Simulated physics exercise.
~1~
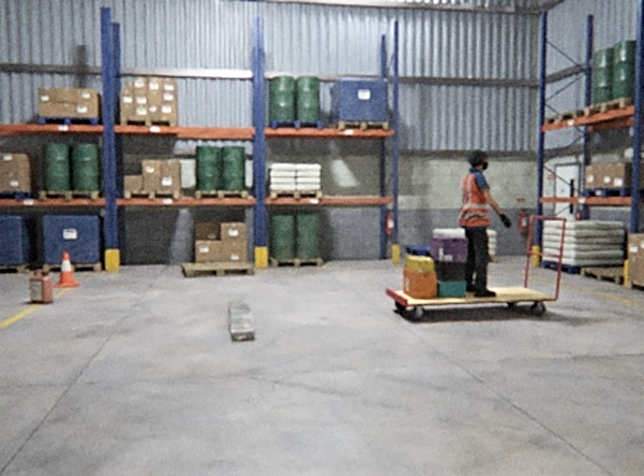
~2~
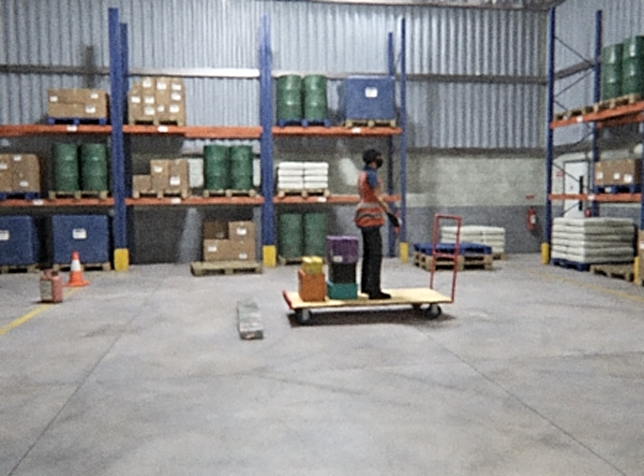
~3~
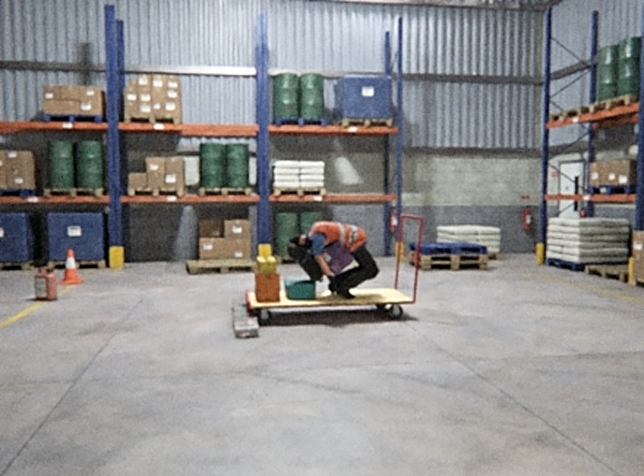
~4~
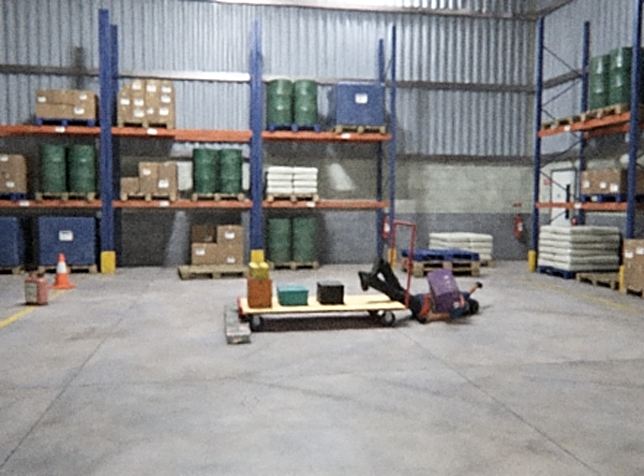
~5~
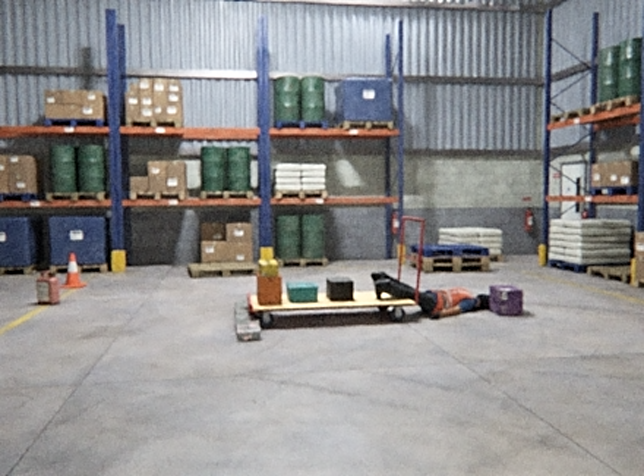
The clip opens in a warehouse, where a person in an orange vest stands on a flat trolley loaded with colourful boxes, near its upright red handle. The trolley rolls left across the concrete floor toward a low grey kerb. As it reaches the kerb, the rider doubles over above the purple box and the trolley stops. The rider then tumbles off the right end, past the handle, along with the purple box. At the end, the rider lies limp with legs by the deck and the purple box beside them, while the yellow, orange, teal and black boxes remain aboard.
